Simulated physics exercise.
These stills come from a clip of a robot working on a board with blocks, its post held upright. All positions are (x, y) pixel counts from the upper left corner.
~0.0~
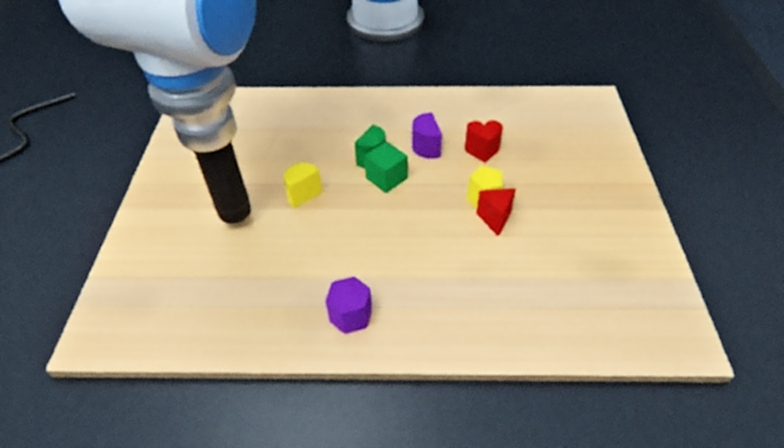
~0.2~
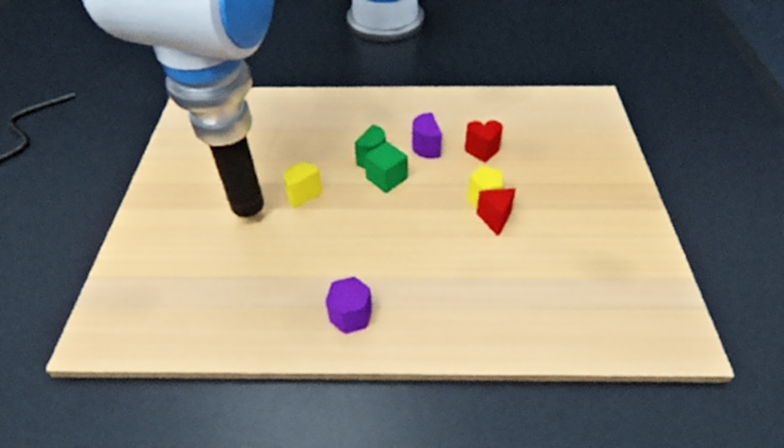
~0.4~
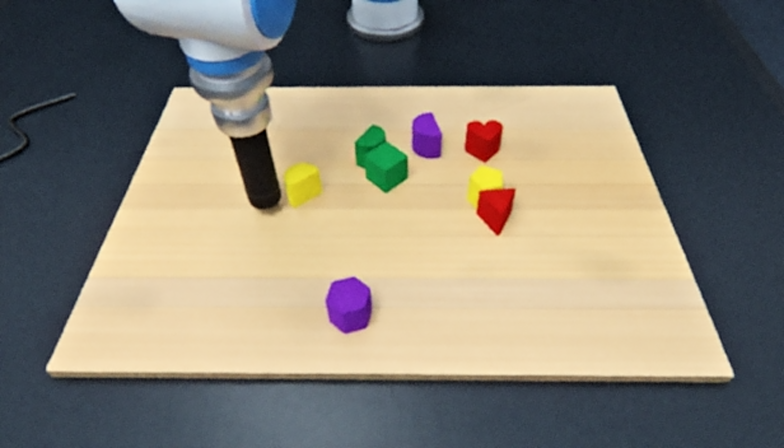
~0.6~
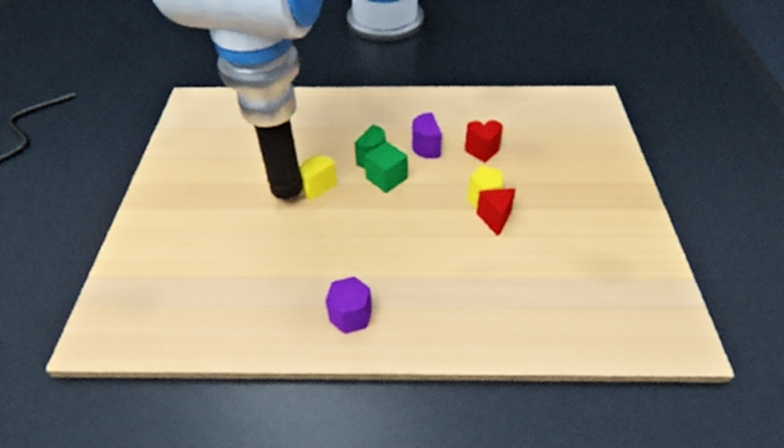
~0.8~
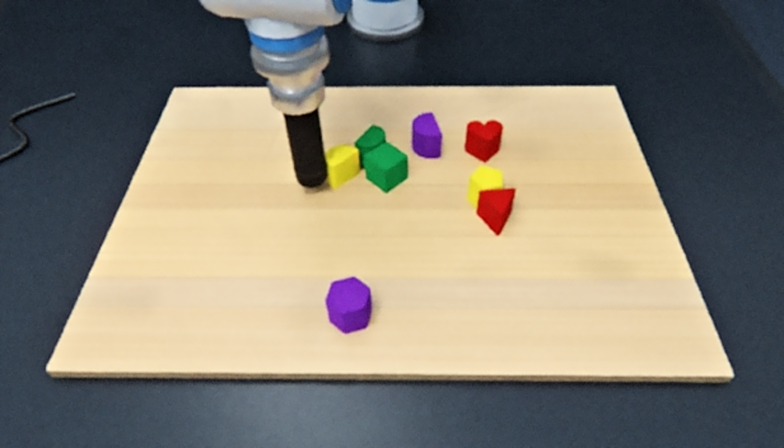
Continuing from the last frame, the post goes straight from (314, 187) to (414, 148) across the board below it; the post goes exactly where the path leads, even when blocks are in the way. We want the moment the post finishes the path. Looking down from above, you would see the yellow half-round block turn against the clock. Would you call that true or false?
The statement is true.
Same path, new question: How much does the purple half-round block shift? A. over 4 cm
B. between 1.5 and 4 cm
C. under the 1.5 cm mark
B - between 1.5 and 4 cm.
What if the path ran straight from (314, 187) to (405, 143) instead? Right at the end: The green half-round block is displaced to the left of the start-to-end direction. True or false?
That statement is accurate.
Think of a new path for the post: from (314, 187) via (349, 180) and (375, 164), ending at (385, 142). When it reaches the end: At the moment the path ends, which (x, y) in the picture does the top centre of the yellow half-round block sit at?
Its top centre lands on (413, 112).
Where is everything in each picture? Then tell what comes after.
The first frame shows lower end of the post (235, 212), tops of blocks, yellow half-round block (299, 172), green half-round block (372, 136), green square block (386, 155), purple half-round block (427, 124), red heart-shaped block (486, 128).
The second frame shows post (248, 206), blocks as before.
The third frame shows post (265, 198), blocks as before.
The fourth frame shows post (287, 189), yellow half-round block (315, 165).
The fifth frame shows post (312, 177), yellow half-round block (339, 153), green half-round block (372, 136), green square block (386, 155), purple half-round block (427, 124), red heart-shaped block (486, 128).
The first path, step by step. One third of the way, post (349, 163); yellow half-round block (373, 137), turned 15° anticlockwise; green half-round block (398, 121).
Two thirds of the way, post (382, 150); yellow half-round block (398, 121), turned 50° anticlockwise; green half-round block (415, 103), turned 15° clockwise; green square block (400, 155), turned 20° clockwise; purple half-round block (429, 123).
At the end, post (415, 137); yellow half-round block (414, 107), turned 125° anticlockwise; green half-round block (417, 94), turned 55° clockwise; green square block (400, 155), turned 20° clockwise; purple half-round block (444, 118), turned 40° clockwise; red heart-shaped block not moved.
